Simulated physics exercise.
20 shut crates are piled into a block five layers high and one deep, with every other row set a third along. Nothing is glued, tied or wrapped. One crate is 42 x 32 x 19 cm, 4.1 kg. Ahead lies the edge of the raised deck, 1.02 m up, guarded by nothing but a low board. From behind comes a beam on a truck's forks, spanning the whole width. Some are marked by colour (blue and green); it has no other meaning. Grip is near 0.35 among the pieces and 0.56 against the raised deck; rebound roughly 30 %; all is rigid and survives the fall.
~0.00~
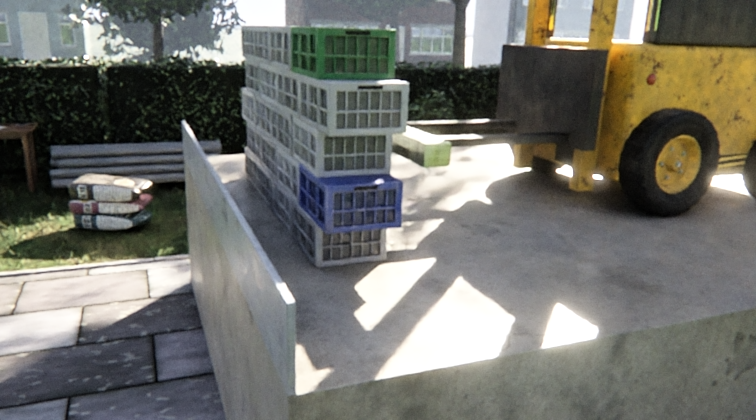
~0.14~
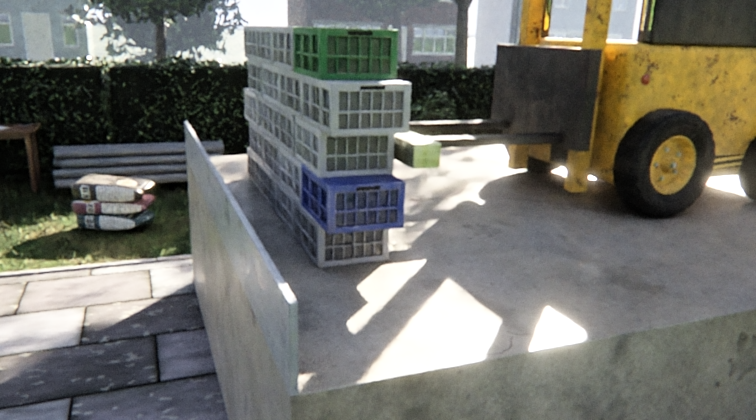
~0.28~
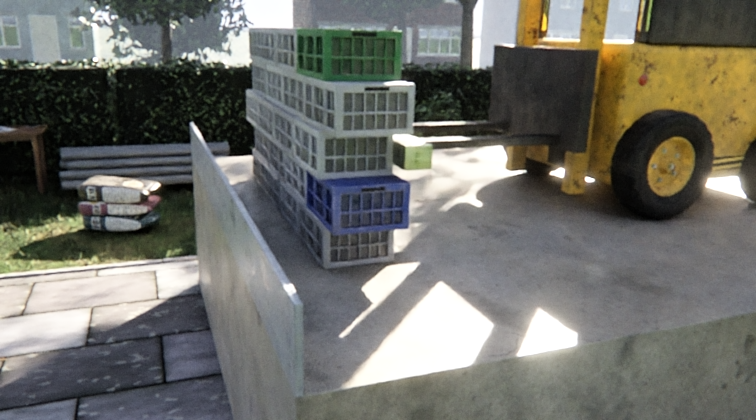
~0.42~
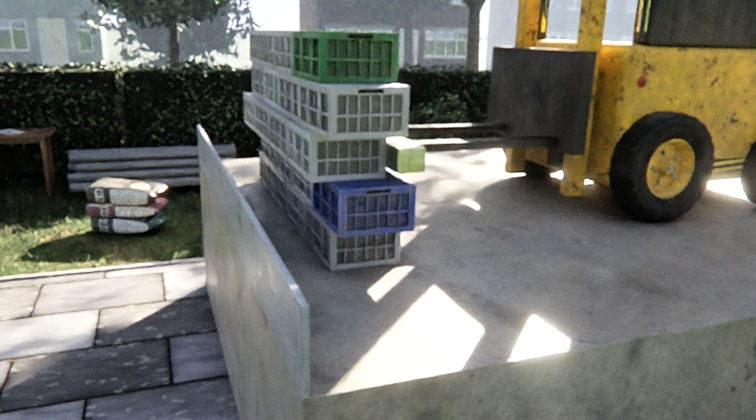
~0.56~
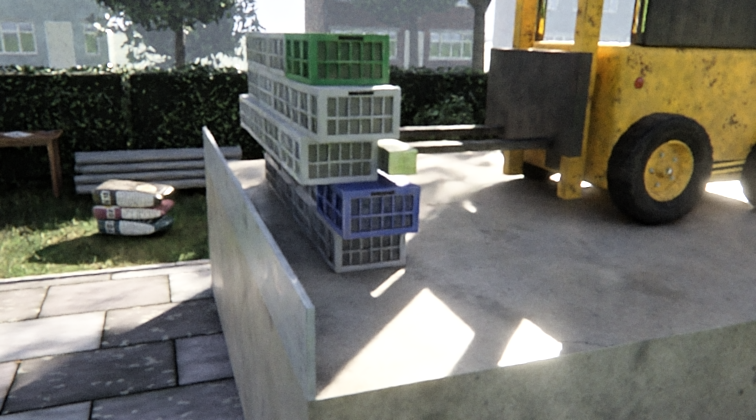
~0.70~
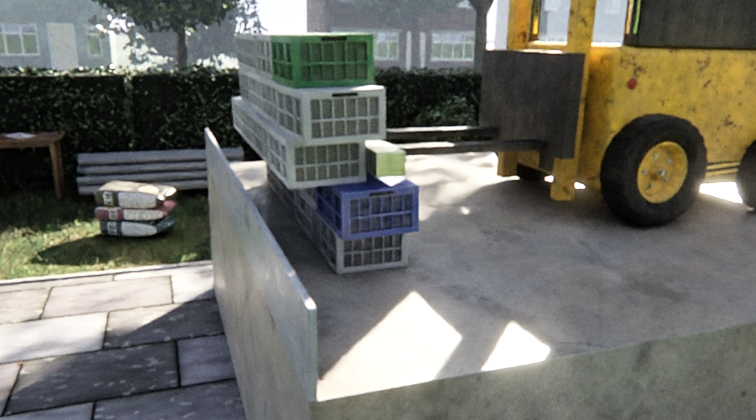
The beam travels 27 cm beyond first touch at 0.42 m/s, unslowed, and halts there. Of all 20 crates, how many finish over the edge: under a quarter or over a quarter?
Upwards of a quarter of them.
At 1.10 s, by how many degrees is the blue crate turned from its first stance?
Roughly 0°.
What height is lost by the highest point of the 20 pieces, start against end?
About 45 cm.
By 0.86 s, none of the 20 crates over the edge, 16 disturbed; green crate tilted 11°; blue crate tilted 11°.
By 1.10 s, none of the 20 crates over the edge, 15 disturbed; green crate tilted 53°, 21 cm lower; blue crate moved 31 mm.
By 1.36 s, 4 of the 20 crates over the edge; green crate tilted 75°, 95 cm lower; blue crate moved 19 mm.
By 1.72 s, 8 of the 20 crates over the edge; green crate on its side; blue crate moved 23 mm.
When it is over (1.9 s), 8 of the 20 crates over the edge; green crate upside down; blue crate moved 23 mm. That is 40 per cent. In pixels of the last frame, middles, blue crate near (374, 201).
